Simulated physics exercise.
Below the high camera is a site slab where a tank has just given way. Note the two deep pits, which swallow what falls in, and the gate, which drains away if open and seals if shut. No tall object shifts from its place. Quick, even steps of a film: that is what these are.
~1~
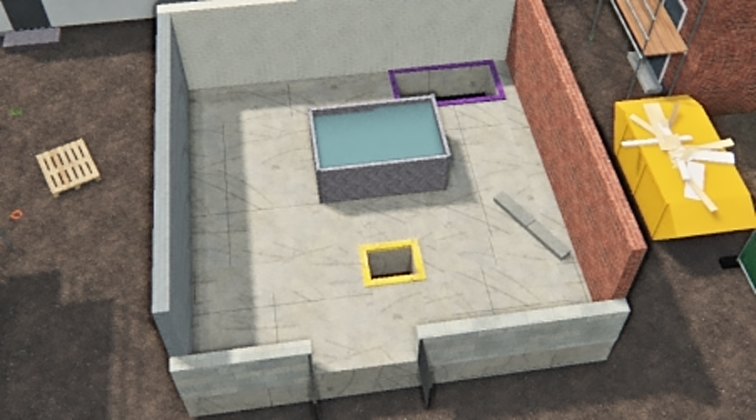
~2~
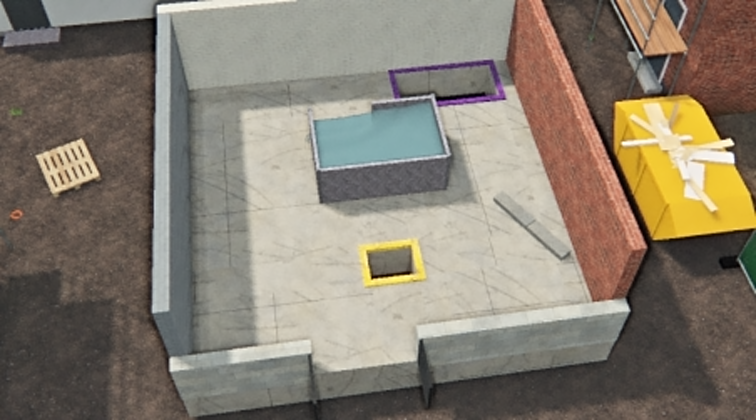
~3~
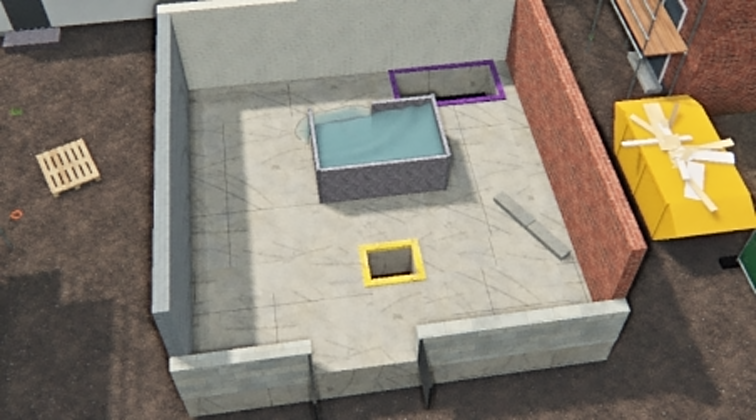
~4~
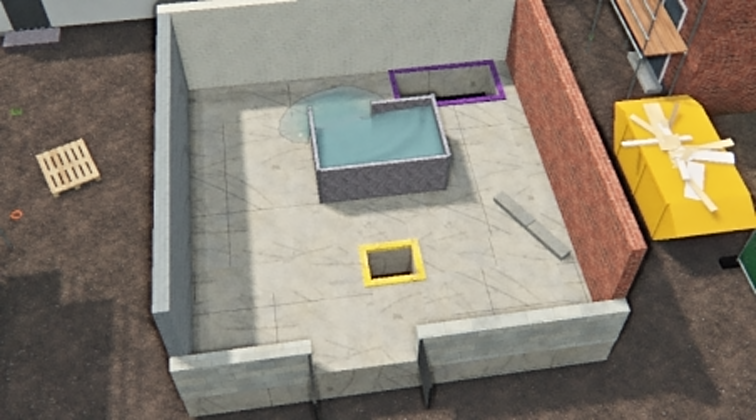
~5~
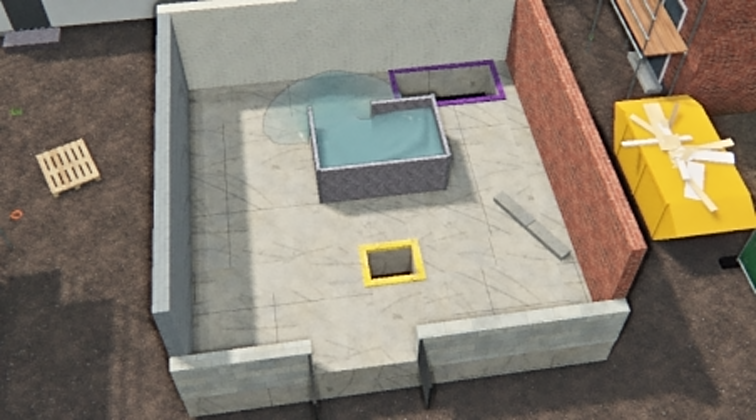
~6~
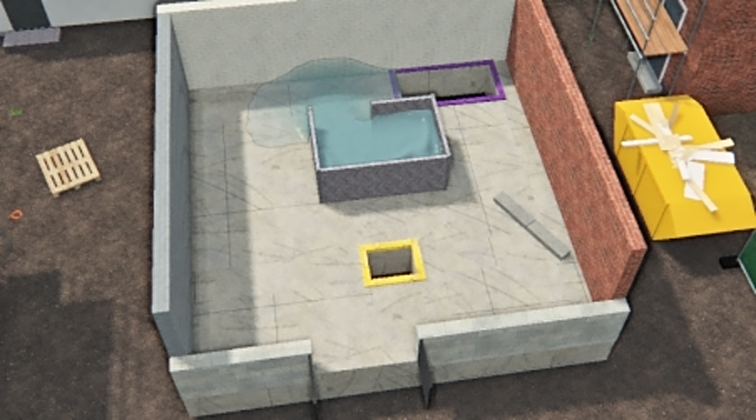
Water slips through a gap in the far wall of an open grey tank and spreads thinly over the concrete slab, fanning back and leftward toward the pale rear wall. Seen from high above, the walled site has a brick wall at right, a purple-edged pit behind the tank and a yellow-edged pit in front. A wooden pallet lies left, a yellow container sits right, and the camera stays still.
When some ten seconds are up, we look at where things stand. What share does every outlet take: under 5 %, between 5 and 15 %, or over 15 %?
Here is my call: The gate takes between 5 and 15 %; the yellow pit takes under 5 %; the purple pit takes over 15 %.
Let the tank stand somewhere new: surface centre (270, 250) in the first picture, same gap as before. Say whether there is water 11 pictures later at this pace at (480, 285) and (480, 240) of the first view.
Reading them in sequence: High and dry, followed by high and dry.
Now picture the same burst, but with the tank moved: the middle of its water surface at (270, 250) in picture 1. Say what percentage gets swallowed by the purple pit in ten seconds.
Within ten seconds, 40 percent of the total ends up in the purple pit.
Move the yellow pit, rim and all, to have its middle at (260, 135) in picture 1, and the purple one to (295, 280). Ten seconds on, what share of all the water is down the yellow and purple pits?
Per cent, approx.: Yellow 6, purple 12.
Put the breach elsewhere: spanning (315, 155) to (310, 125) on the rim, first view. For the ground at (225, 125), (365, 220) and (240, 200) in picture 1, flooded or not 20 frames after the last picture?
First point swamped, second point spared, third point swamped.
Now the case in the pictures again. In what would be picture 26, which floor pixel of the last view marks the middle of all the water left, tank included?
About (312, 140) in the last view.
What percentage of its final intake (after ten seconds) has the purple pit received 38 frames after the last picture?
Roughly 85 percent.
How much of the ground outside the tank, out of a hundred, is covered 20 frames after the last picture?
My estimate is near 40 per cent.
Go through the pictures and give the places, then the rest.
In the first picture, the open tank at (378, 135) is whole and still.
In the second picture, the front is at (308, 141), out from the gap on the open tank's far side.
In the third picture, water pours out on the open tank's far side and has run to a hidden place.
In the fourth picture, water pours out on the open tank's far side and has run to (343, 88).
In the fifth picture, the front is at (361, 74), out from the gap on the open tank's far side.
In the sixth picture, water pours out on the open tank's far side and has run to (269, 83).
A moment on, water covers 15 % of the floor; the gate 0 %, the yellow pit 0 %, the purple pit 3 %.
Next, water covers 20 % of the floor; the gate 0 %, the yellow pit 0 %, the purple pit 9 %.
Then, water covers 40 % of the floor; the gate 0 %, the yellow pit 0 %, the purple pit 19 %.
Later, water covers 65 % of the floor; the gate 2 %, the yellow pit 0 %, the purple pit 27 %.
In the end, water covers 85 % of the floor; the gate 9 %, the yellow pit 1 %, the purple pit 32 %.
